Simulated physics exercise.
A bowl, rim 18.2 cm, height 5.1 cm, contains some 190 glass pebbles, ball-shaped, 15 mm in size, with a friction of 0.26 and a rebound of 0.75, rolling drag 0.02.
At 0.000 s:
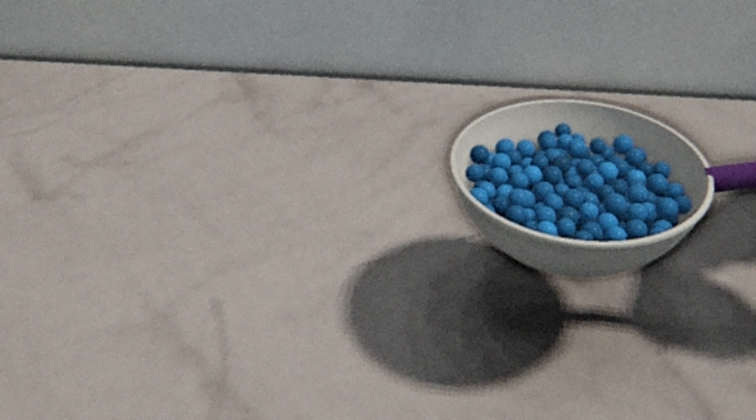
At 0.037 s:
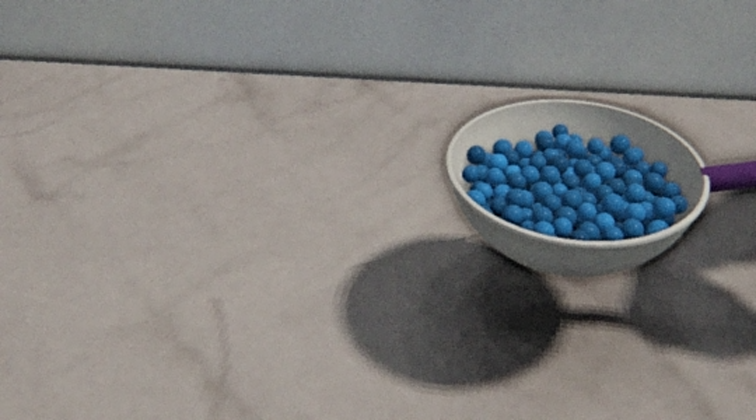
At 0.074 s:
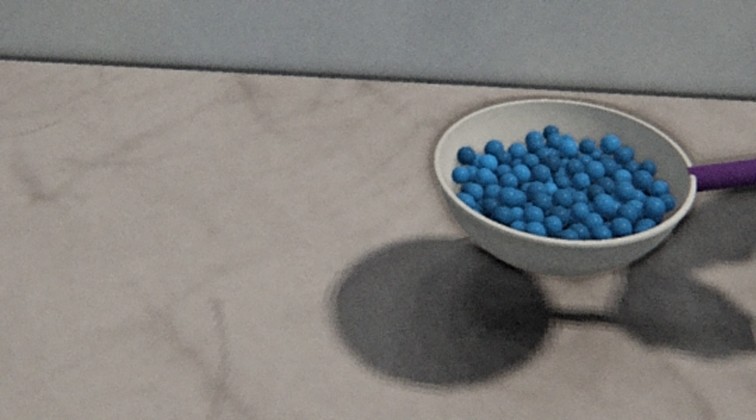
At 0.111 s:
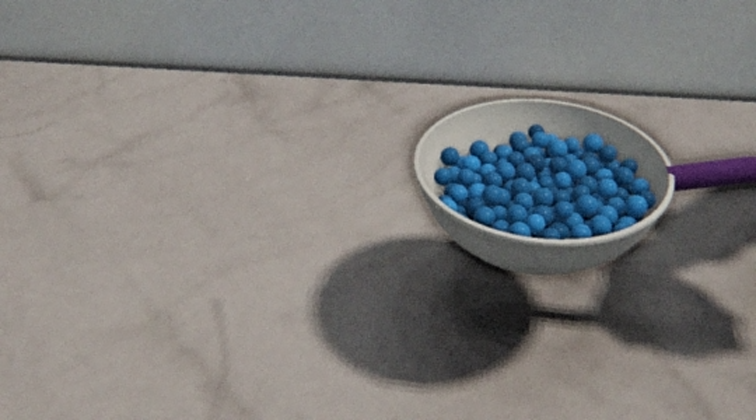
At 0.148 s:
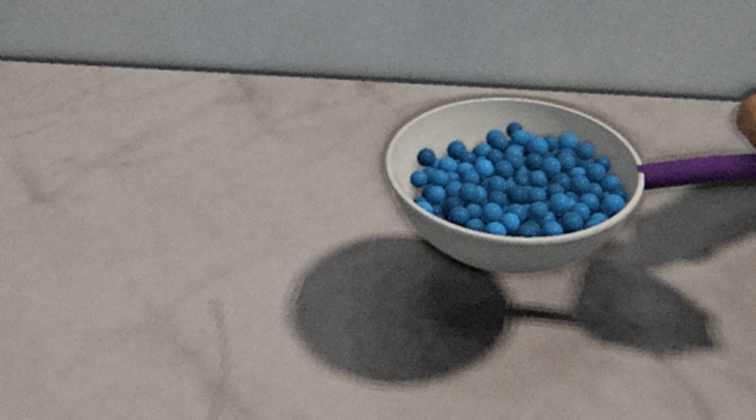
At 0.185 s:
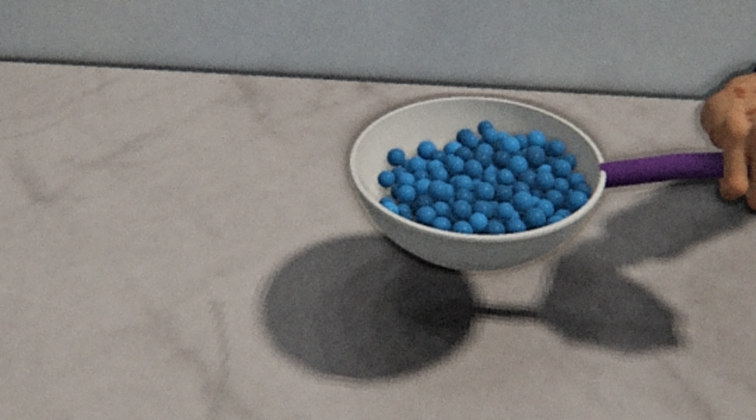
At first, a pale bowl with a purple handle, filled with small blue balls, sits above a marbled surface and barely shifts left. It then glides left faster, staying level with its shadow moving below, while the balls stay heaped inside. Finally, a hand gripping the handle comes into view at right.
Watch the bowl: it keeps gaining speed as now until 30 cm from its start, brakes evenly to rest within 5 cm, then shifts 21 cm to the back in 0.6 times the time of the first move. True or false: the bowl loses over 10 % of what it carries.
True.
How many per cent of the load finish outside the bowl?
Somewhere near 45 per cent, I'd say.
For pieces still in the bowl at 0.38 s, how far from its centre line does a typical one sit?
I'd put it near 5.0 cm.
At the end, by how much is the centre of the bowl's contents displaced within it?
I'd estimate close to 0.0 cm.
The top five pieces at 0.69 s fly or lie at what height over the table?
Height: About 24 centimetres.
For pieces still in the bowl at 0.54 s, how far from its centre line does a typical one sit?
6.5 cm.
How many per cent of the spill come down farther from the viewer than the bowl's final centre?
Fraction: Near 20 %.
After 0.38 s, tilt 0 degrees; bowl 100 %; middle of all pieces near (187, 172).
After 0.54 s, tilt 0 degrees; bowl 70 %, in the air 30 %; middle of all pieces near (76, 106).
After 0.69 s, tilt 0 degrees; fallen in front of where it stops 5 %, bowl 60 %, in the air 35 %; middle of all pieces near (151, 79).
Then, at 0.84 s, tilt 0 degrees; fallen in front of where it stops 25 %, bowl 55 %, fallen left of where it stops 10 %, in the air 5 %; middle of all pieces near (231, 19).
By 1.6 s all is still; fallen in front of where it stops 25 %, bowl 55 %, fallen behind where it stops 5 %, fallen left of where it stops 10 %.
